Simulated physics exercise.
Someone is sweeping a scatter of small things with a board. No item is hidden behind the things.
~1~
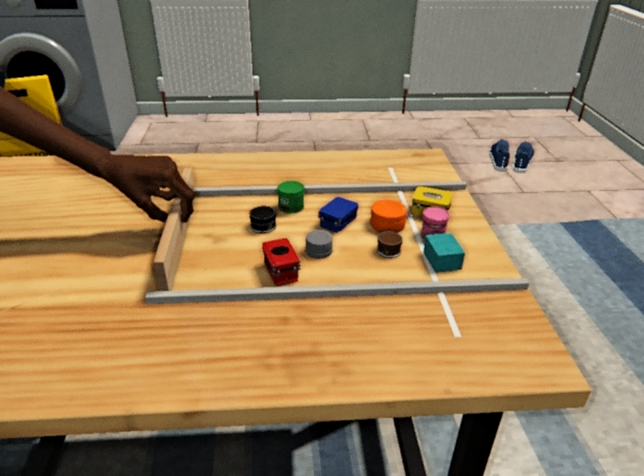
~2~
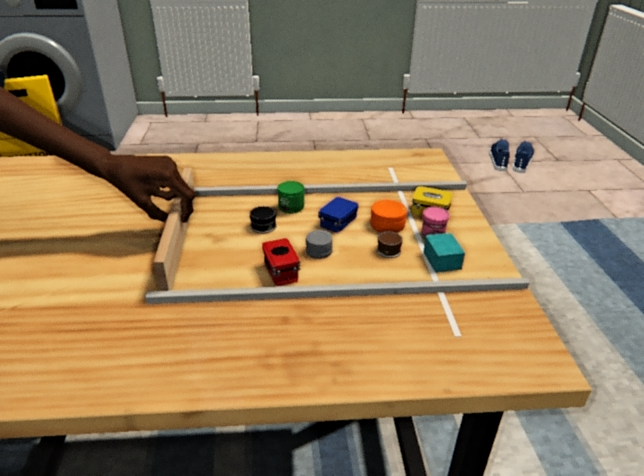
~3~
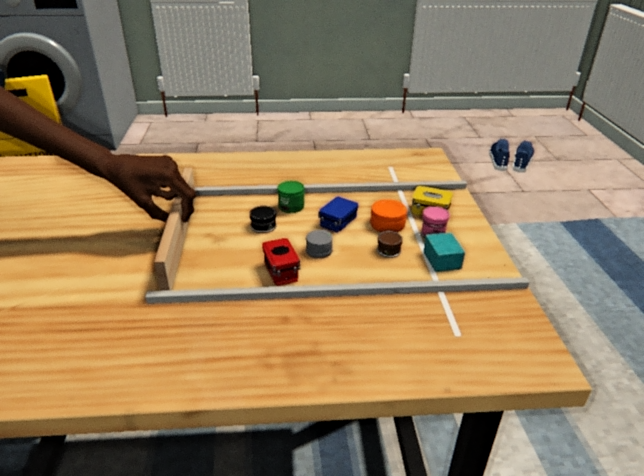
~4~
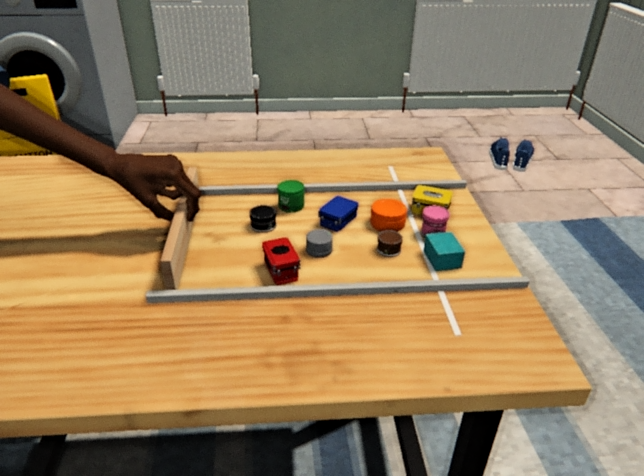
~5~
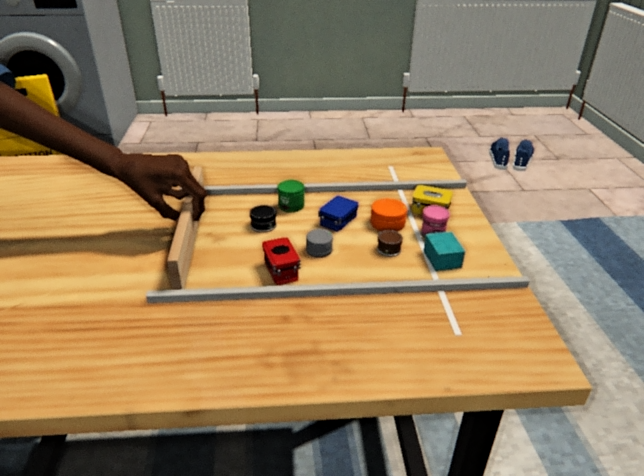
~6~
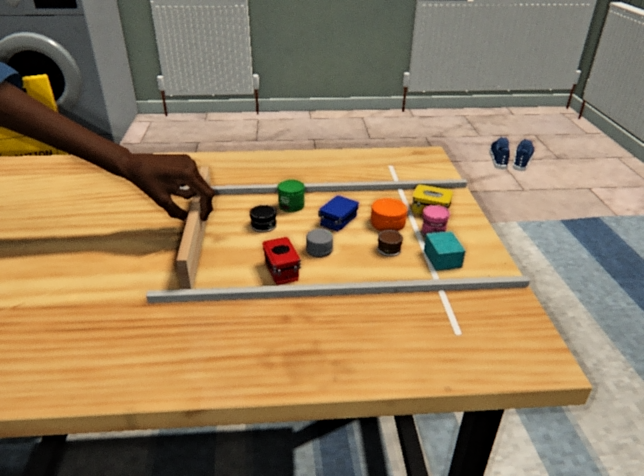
To begin with, a hand holds a wooden board upright at the left end of two grey rails on a table, with colourful small items scattered between them near a white tape line. The hand then slides the board slightly to the right, while the items stay in place, untouched.
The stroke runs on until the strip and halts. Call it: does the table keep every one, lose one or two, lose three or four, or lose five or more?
It keeps every one.
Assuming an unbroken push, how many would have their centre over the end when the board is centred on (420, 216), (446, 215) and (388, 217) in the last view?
Place by place: 0, 2 and 0.
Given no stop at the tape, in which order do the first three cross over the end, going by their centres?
In order: The orange lid, then the pink pot, then the turquoise block.
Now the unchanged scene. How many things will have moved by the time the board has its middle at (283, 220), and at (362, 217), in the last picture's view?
It comes to 3 for the first spot, 9 for the other.
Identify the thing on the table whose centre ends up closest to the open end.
The orange lid is foremost.
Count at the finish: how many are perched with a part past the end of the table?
You'd get 1.
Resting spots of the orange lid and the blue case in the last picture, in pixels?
Orange lid: About (486, 219); blue case: About (454, 219).
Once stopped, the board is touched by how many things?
The count is 4.
Soon after, none off yet; yellow case at rest near (432, 202); pink pot at rest near (435, 223); turquoise block at rest near (444, 251).
After that, none off yet; yellow case at rest near (436, 199); pink pot displaced about its own width near (458, 232); turquoise block moving near (452, 251).
In the end, the number that fall off is zero.
